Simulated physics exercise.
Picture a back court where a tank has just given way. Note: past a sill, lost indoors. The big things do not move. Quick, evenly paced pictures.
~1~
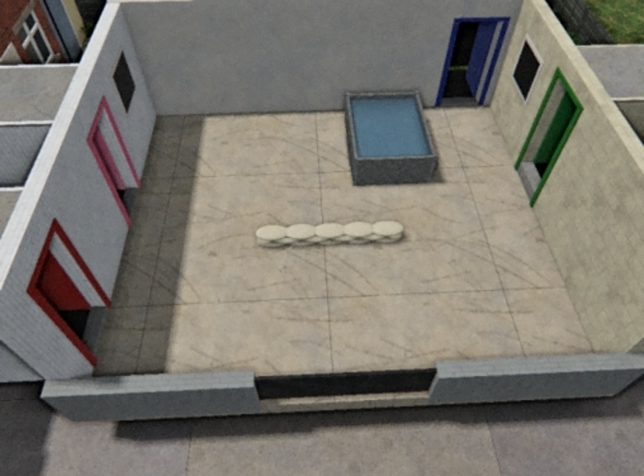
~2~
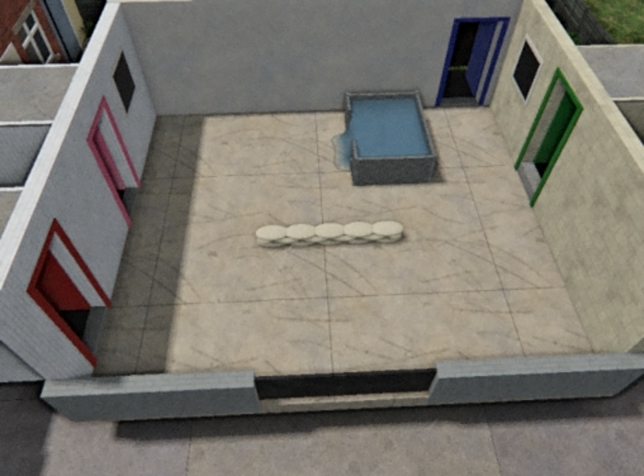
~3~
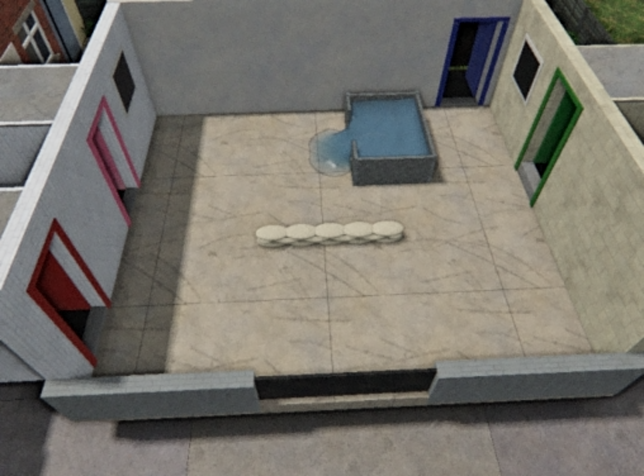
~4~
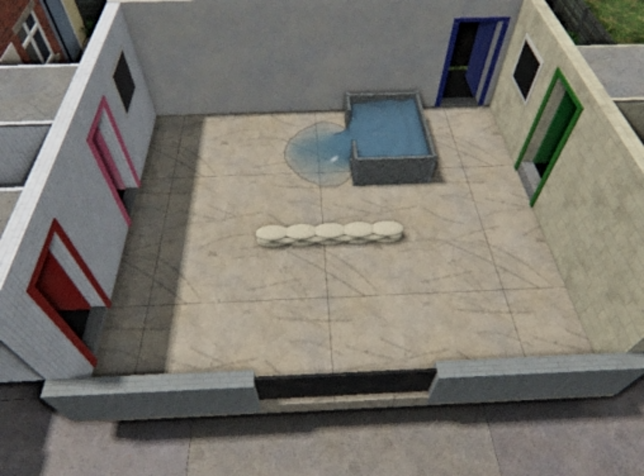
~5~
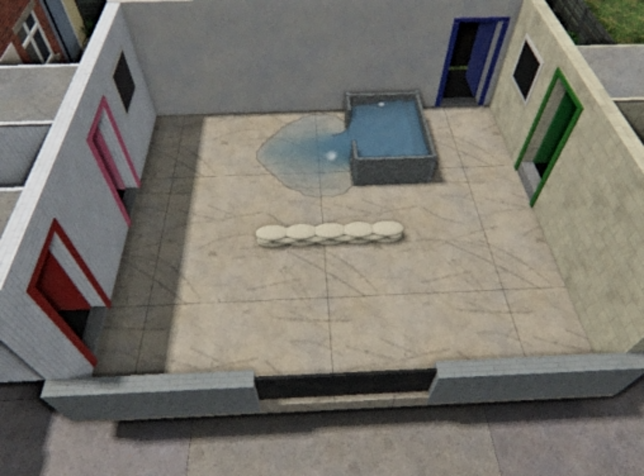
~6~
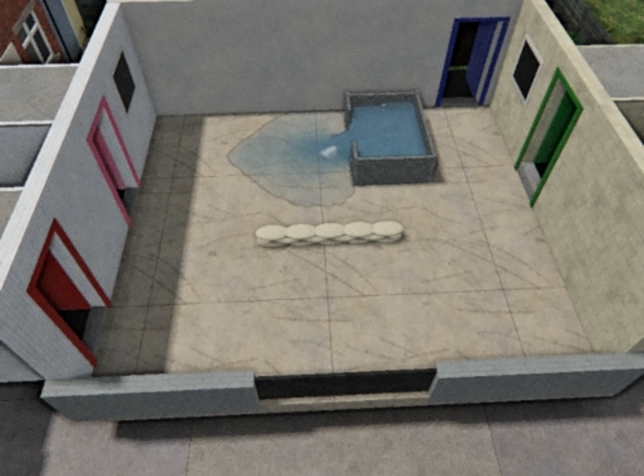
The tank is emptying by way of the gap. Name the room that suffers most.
Pink.
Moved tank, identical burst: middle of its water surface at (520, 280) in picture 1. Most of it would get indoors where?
It's the red-painted one.
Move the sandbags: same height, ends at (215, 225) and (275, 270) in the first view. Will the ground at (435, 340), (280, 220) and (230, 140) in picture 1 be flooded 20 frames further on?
One after the other: No water, flooded, wet.
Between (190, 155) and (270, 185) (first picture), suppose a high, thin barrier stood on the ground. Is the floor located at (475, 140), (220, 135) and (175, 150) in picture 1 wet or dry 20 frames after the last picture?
Lab note - three points, in order: No flooding; flooding; flooding.
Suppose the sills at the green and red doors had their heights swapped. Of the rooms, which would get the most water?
That would be the pink-painted one.
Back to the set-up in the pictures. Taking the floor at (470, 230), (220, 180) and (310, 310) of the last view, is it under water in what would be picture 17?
The first spot is spared, the second swamped and the third spared.
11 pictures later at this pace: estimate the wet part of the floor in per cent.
About 30 percent.
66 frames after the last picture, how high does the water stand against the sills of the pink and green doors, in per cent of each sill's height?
I reckon it's around 150 and then 0 per cent.
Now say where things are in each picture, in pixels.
The first picture shows the open tank at (388, 127) is whole and still.
In the second picture, the front is at (343, 168), out from the gap at (352, 142).
In the third picture, the front is at (314, 163), out from the gap at (352, 144).
In the fourth picture, water pours out at (352, 144) and has run to (288, 155).
In the fifth picture, water pours out at (352, 144) and has run to (260, 156).
In the sixth picture, water pours out at (352, 144) and has run to (232, 157).
A moment on, water covers 25 % of the floor; pink door not reached, blue door not reached, green door not reached, red door not reached.
Next, water covers 30 % of the floor; pink door some in, blue door not reached, green door not reached, red door not reached.
Then, water covers 35 % of the floor; pink door a lot in, blue door not reached, green door not reached, red door wet at the sill, nothing in.
Later, water covers 45 % of the floor; pink door a lot in, blue door not reached, green door not reached, red door wet at the sill, nothing in.
In the end, water covers 70 % of the floor; pink door a lot in, blue door not reached, green door not reached, red door wet at the sill, nothing in; the pink door has let in the most.
